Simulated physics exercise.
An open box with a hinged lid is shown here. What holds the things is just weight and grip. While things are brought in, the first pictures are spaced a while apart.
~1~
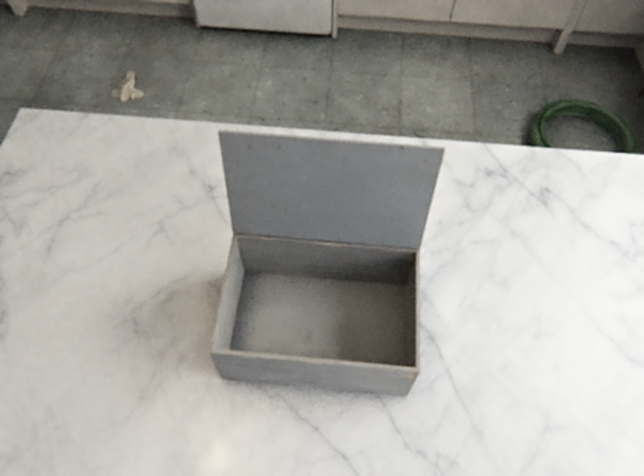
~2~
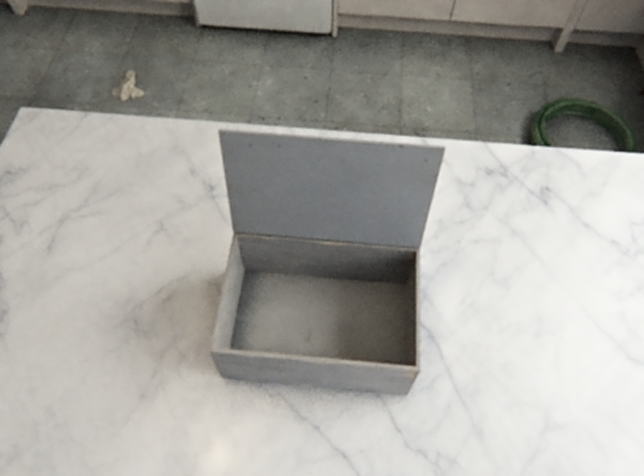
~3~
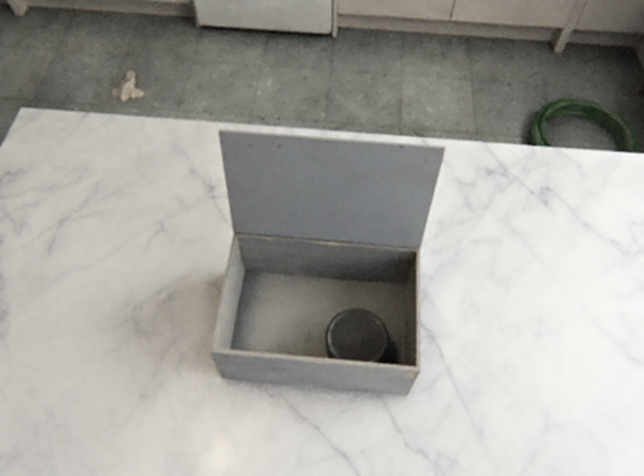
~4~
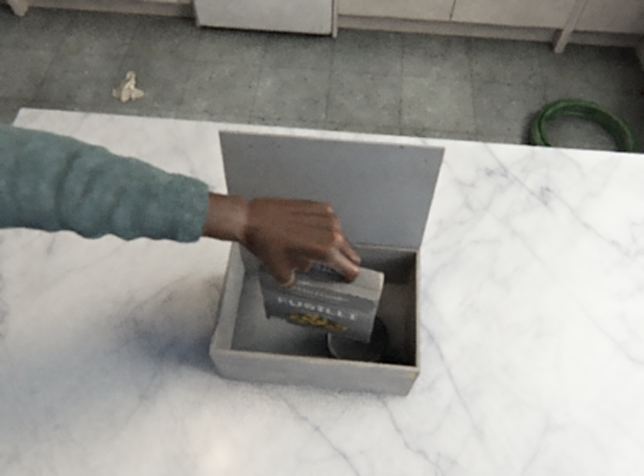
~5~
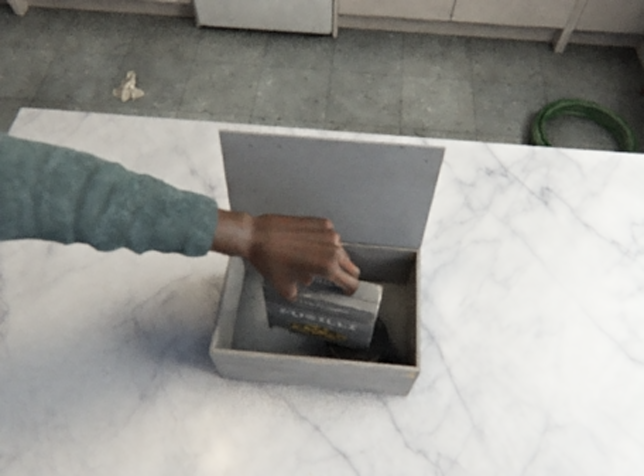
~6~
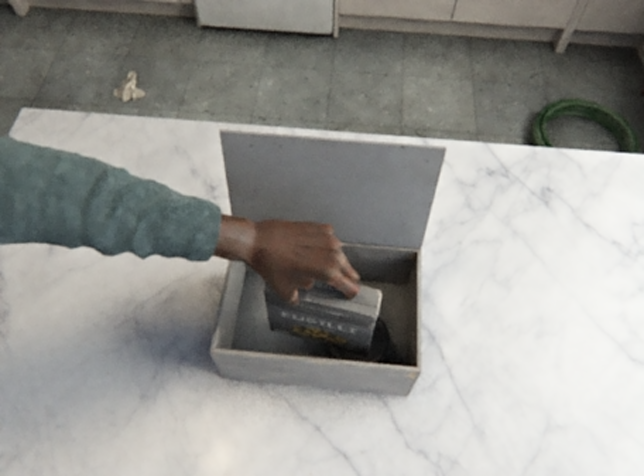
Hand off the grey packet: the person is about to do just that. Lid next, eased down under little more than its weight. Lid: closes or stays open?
Stays open.
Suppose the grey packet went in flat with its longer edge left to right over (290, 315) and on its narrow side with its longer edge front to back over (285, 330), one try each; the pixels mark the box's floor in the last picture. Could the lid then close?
First try: It sits on the rim; second try: It stays ajar.
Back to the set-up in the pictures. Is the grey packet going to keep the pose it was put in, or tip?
As it turns out, the grey packet changes its angle.
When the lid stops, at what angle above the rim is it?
The answer is about 55 degrees.
Then, 0.40 s on from there, grey packet turned 40° from how it was put near (294, 313).
Then, 1.00 s on from there, lid starting down; grey packet turned 74° from how it was put near (295, 305); black tub shifted a little.
Then, 1.60 s on from there, lid 75° above the rim; grey packet turned 74° from how it was put near (295, 305); black tub shifted a little.
Then, 3.20 s on from there, lid 60° above the rim; grey packet turned 73° from how it was put near (295, 305); black tub shifted a little.
In the end, lid 57° above the rim; toppled in the box, grey packet; black tub unmoved. At the end, from the last picture's camera, grey packet near (295, 305).
